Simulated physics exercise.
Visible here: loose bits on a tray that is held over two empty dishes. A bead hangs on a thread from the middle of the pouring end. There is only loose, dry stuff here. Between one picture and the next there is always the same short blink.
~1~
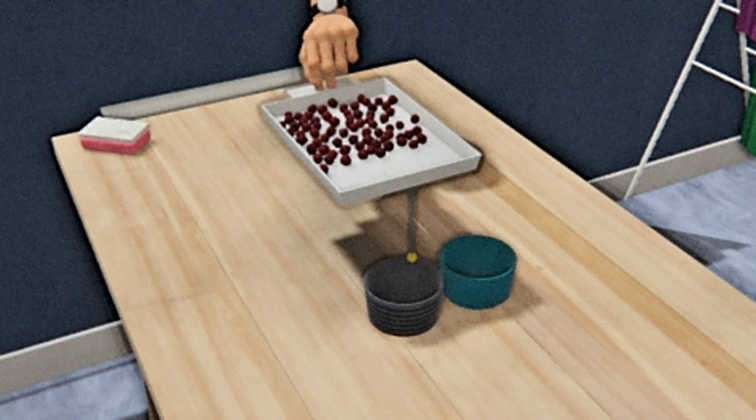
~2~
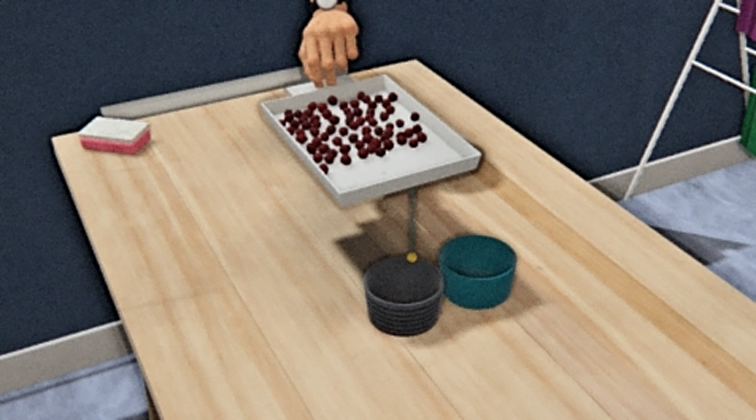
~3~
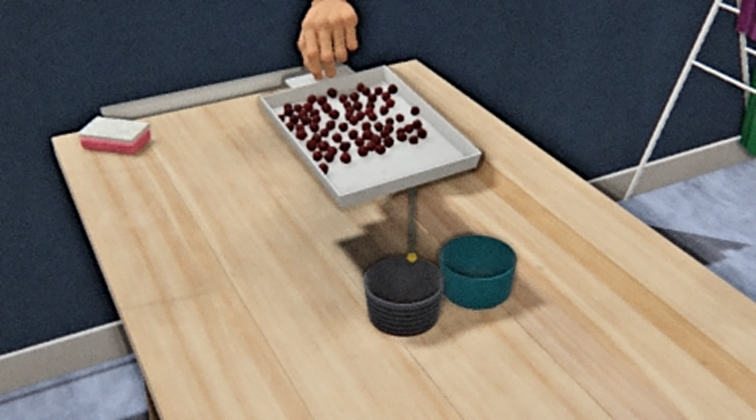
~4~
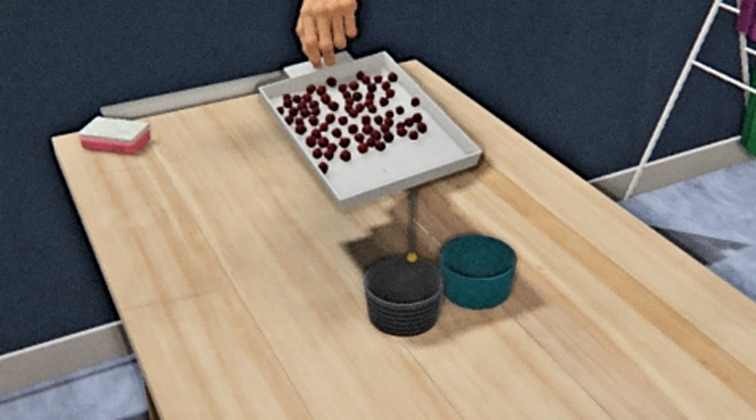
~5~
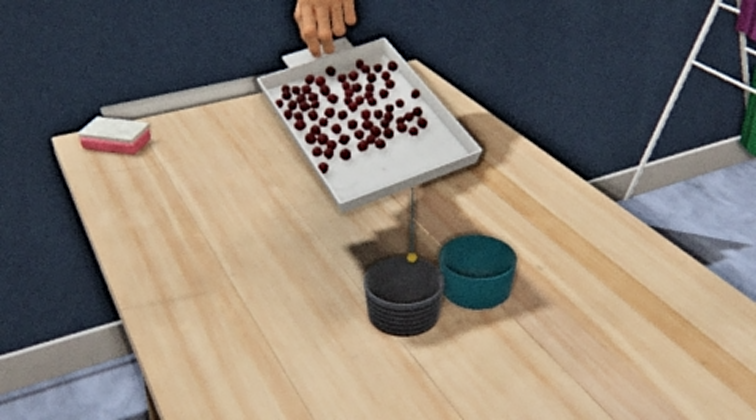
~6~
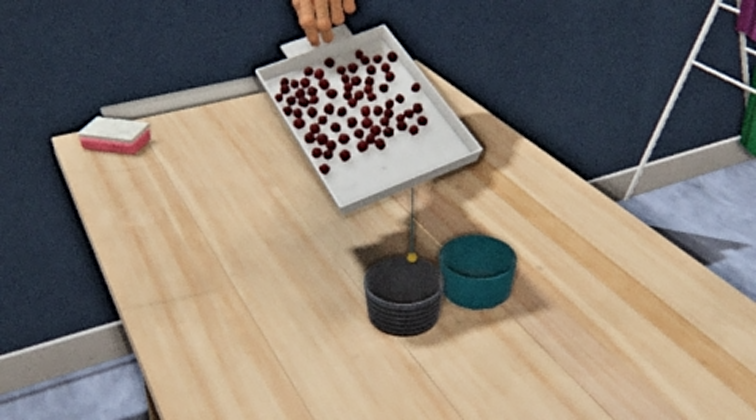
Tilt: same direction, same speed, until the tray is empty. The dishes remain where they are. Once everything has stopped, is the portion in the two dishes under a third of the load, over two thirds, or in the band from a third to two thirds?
Counting both dishes, they collect short of a third of the pieces.
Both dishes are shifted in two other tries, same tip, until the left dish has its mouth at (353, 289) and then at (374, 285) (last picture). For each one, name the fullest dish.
First placement: The leftmost one; second placement: The leftmost one.
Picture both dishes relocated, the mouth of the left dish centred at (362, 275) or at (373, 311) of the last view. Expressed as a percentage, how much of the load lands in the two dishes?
Around 40 and around 50 per cent, in that order.
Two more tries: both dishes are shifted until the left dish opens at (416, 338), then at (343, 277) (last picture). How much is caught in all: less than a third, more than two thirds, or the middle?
At the first spot I'd expect below one third, and at the second spot in the middle band.
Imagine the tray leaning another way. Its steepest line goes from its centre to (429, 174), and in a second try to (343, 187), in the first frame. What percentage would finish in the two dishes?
I'd say roughly 60 percent with the first slope, 20 percent with the other.
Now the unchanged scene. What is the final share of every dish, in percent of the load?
For the left dish 20 per cent, for the right dish 0.
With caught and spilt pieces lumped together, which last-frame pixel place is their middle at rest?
Once nothing moves, the middle sits near (355, 334).
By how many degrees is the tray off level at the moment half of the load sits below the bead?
115°, roughly.
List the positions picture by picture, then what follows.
The first picture shows corners of the pouring end at (342, 190) and (476, 154), level; middle of the load at (354, 128), dried cherries; left dish at (423, 317); right dish at (498, 291); bead on its thread at (412, 257).
The second picture shows corners of the pouring end at (342, 191) and (476, 153), level; middle of the load at (354, 126).
The third picture shows corners of the pouring end at (342, 193) and (476, 152), tipped barely, lowest at the left corner; middle of the load at (354, 121).
The fourth picture shows corners of the pouring end at (342, 196) and (477, 151), tipped a little, lowest at the left corner; middle of the load at (353, 114).
The fifth picture shows corners of the pouring end at (342, 200) and (477, 149), tipped a little, lowest at the left corner; middle of the load at (353, 107).
The sixth picture shows corners of the pouring end at (342, 203) and (477, 148), tipped clearly, lowest at the left corner; middle of the load at (352, 103), about a third on the move; left dish at (423, 317); right dish at (498, 291).
Soon, tray tipped steeply; nearly all on the tray; a small part in the air.
A while on, tray tipped past a quarter turn; most on the tray; a stray few in the left dish; a small part outside both.
Towards the end, tray tipped past a quarter turn; about a quarter in the left dish; most outside both.
Finally, tray tipped past a quarter turn; about a quarter in the left dish; none in the right dish; most outside both.
